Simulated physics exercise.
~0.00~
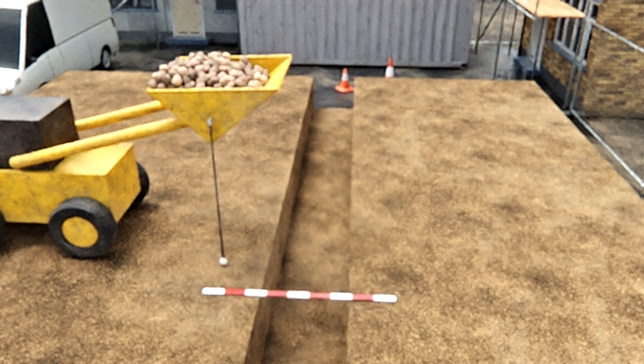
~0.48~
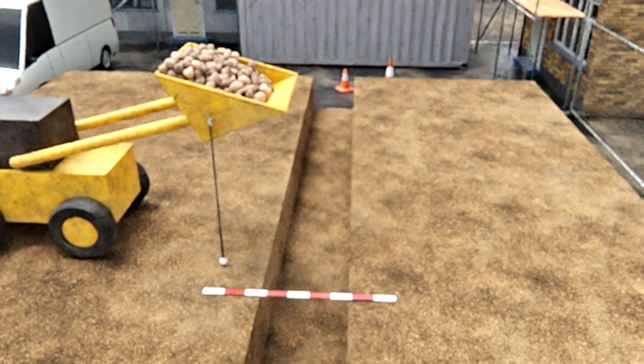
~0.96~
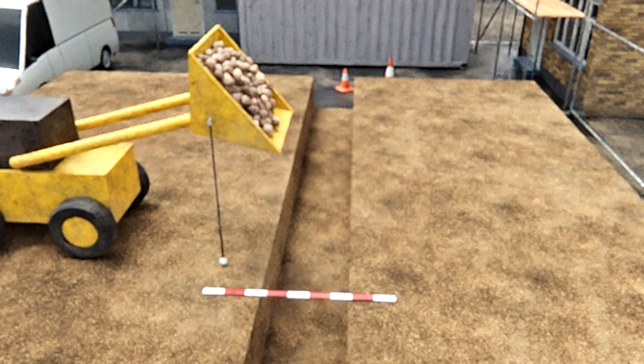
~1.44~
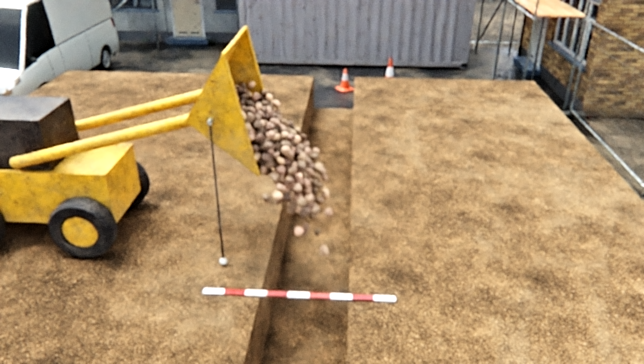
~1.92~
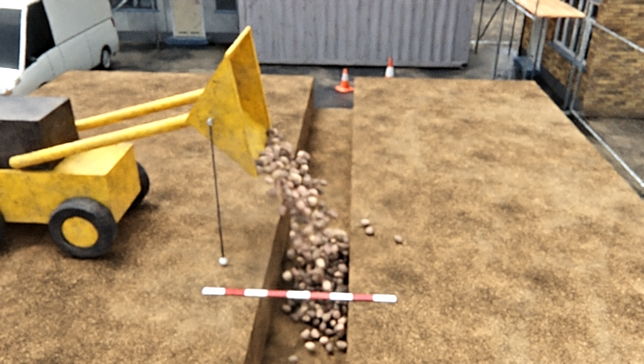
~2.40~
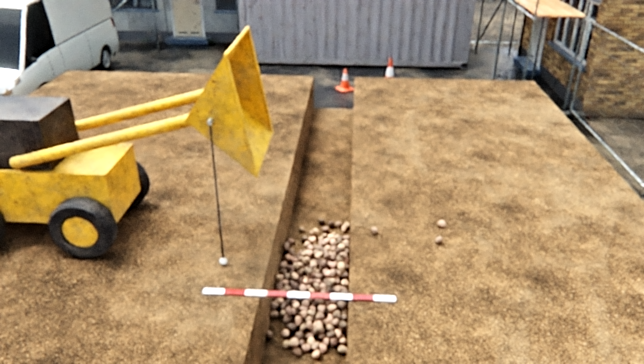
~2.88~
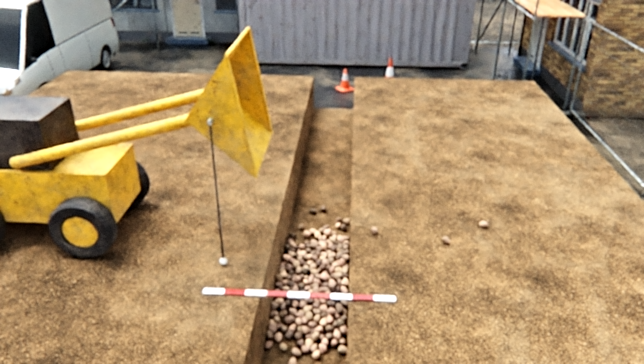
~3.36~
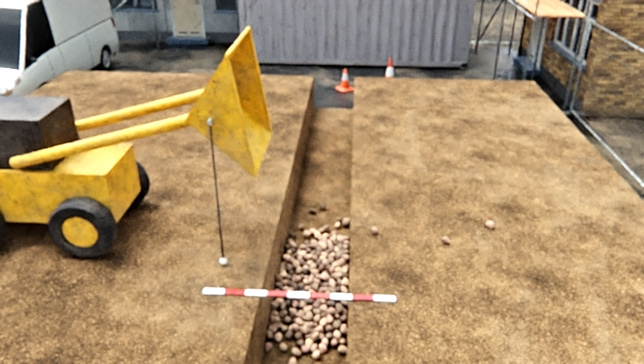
In a yard with a van, a grey container and orange cones behind, a yellow loader stands at the left of a straight trench cut through brown ground, its raised bucket heaped with rounded stones. The bucket tips forward to the right, and the stones slide toward its lower lip. They pour out in a thick stream, dropping into the trench behind a red and white striped bar. A few strays roll onto the ground on the right. The bucket ends empty and steeply tilted, with nearly all the stones lying in a pile along the trench floor.
